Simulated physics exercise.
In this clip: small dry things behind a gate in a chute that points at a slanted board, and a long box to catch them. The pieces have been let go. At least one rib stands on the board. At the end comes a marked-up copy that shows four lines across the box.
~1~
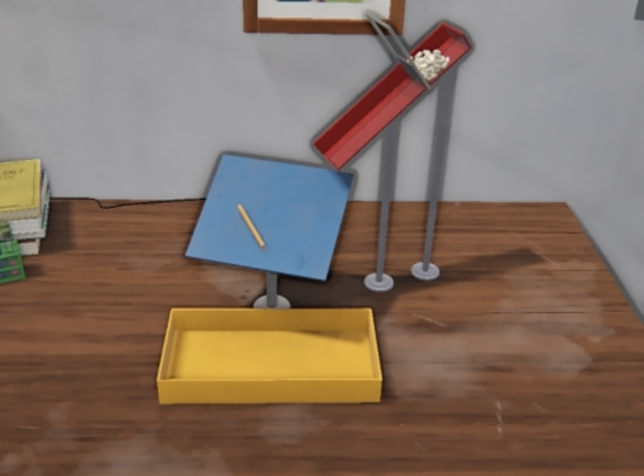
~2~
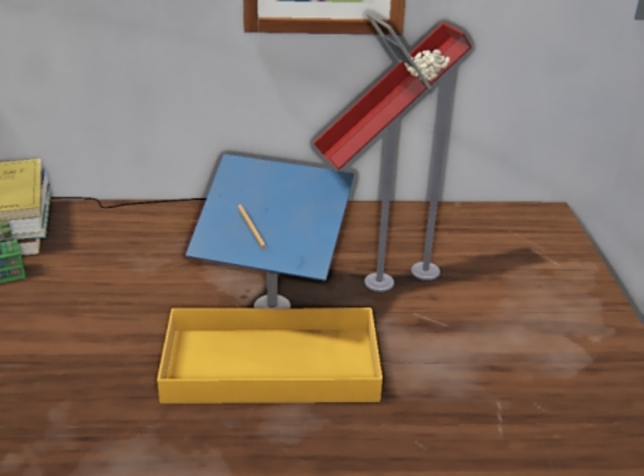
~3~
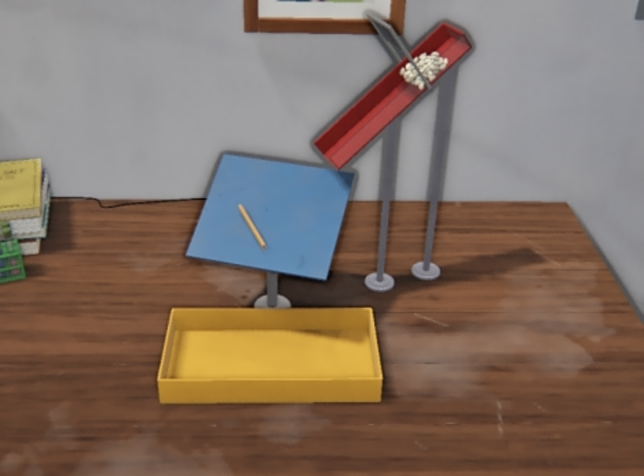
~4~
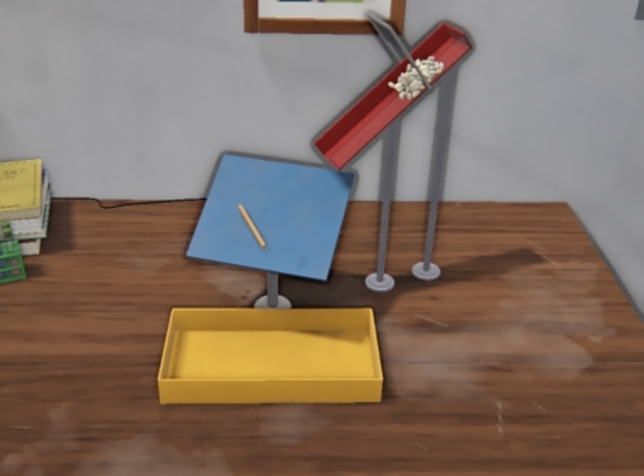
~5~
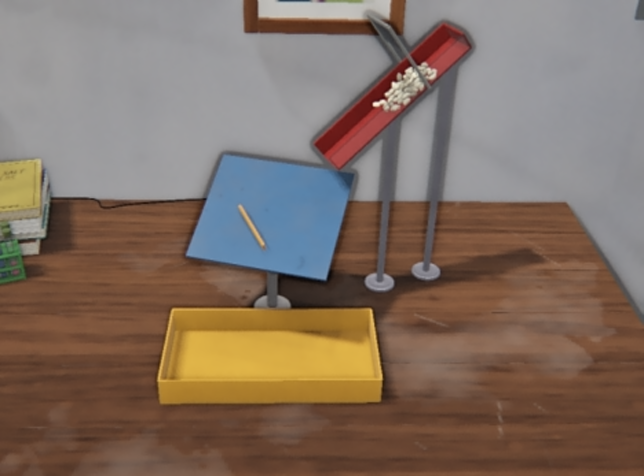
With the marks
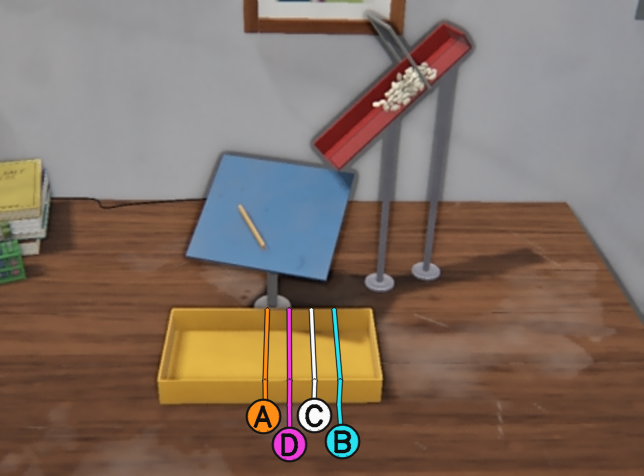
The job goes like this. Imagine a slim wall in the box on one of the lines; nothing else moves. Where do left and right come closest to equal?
Take A.
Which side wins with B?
More lands on the left.
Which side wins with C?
Left.
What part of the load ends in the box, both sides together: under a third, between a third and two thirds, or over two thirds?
It is over two thirds.
On the marked copy, line A crosses the front rim at (265, 380); line B crosses the front rim at (340, 379); line C crosses the front rim at (314, 380); line D crosses the front rim at (289, 380).
Choosing A, of what is caught, roughly a third on the left of the divider, roughly two thirds on the right.
Choosing B, of what is caught, every piece on the left of the divider, not one piece on the right.
Choosing C, of what is caught, every piece on the left of the divider, not one piece on the right.
Choosing D, of what is caught, almost all on the left of the divider, just a few on the right.
